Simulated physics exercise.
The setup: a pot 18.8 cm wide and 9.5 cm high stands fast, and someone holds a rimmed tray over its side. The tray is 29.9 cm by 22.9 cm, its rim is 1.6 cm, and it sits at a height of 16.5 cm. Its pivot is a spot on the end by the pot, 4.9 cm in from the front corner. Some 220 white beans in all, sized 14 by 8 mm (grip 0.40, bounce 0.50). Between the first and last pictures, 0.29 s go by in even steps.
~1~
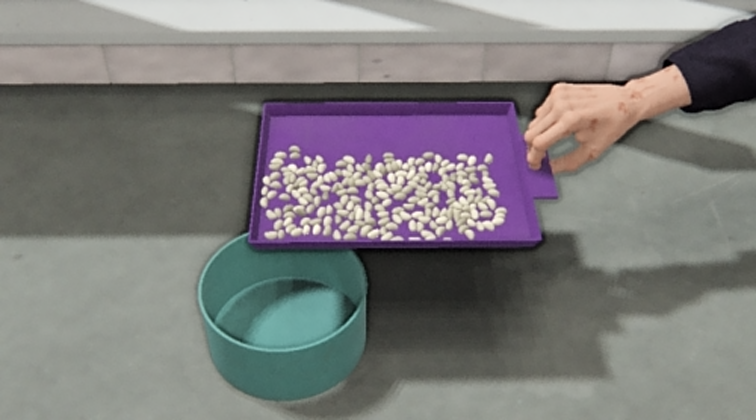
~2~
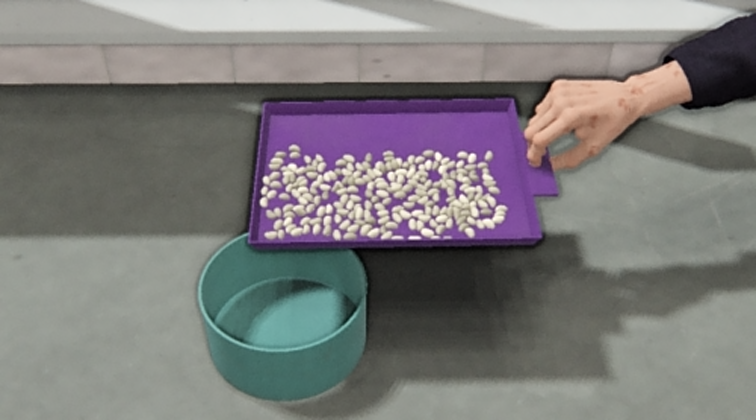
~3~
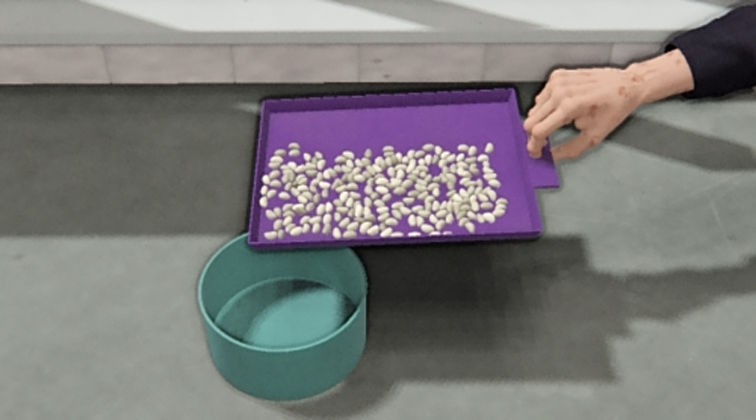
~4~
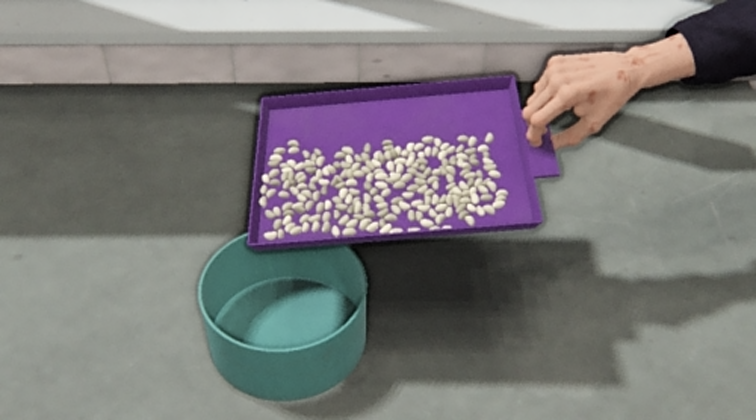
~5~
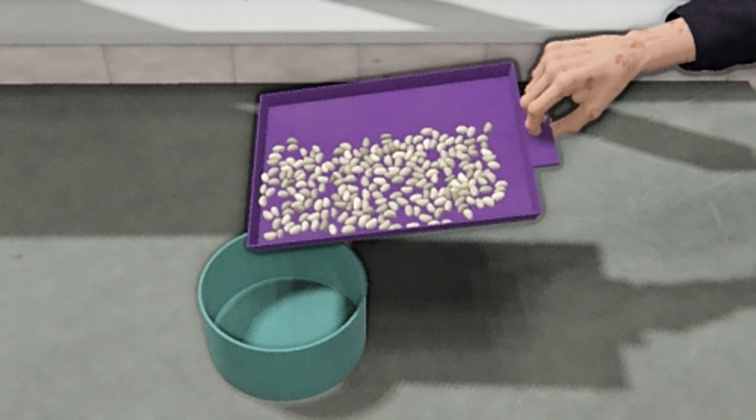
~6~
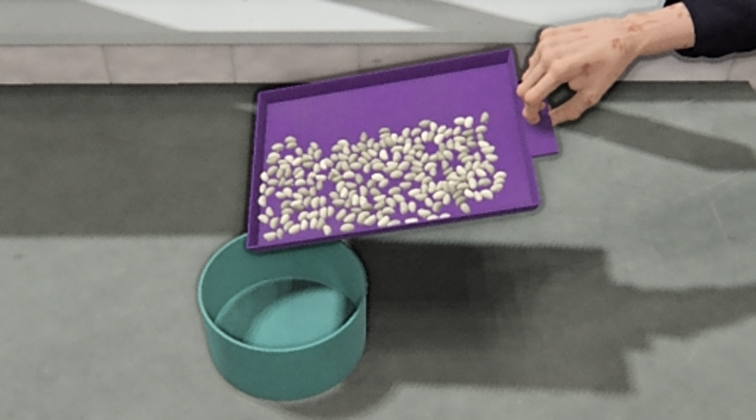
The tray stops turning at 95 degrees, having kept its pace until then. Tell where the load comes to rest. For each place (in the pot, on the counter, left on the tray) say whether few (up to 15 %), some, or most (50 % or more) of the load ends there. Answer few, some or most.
Pot: Most; counter: Few; tray: Few.
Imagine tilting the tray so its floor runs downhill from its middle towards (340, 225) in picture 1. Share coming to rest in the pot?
Estimate: Some 95 per cent.
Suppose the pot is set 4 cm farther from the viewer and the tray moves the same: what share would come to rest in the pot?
Around 85 per cent.
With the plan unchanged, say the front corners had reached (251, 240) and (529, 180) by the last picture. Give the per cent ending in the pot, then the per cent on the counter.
That works out as pot 60 and counter 40.
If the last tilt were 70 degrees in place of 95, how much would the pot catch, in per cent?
Result: Close to 90 %.
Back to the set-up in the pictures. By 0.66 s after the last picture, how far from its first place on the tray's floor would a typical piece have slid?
10 cm.
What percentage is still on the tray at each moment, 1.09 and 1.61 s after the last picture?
I'd say roughly 25, then roughly 0.
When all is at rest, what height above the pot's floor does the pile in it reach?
3.0 cm.
Then, 0.66 s after the last picture, tilt 52 degrees; the tray holds 95 %, the pot 0 %.
Then, 1.09 s after the last picture, tilt 77 degrees; the tray holds 25 %, the pot 65 %.
Then, 1.61 s after the last picture, tilt 95 degrees; the tray holds 0 %, the pot 95 %.
In the end, pot 95 %, counter 5 %, tray 0 %.
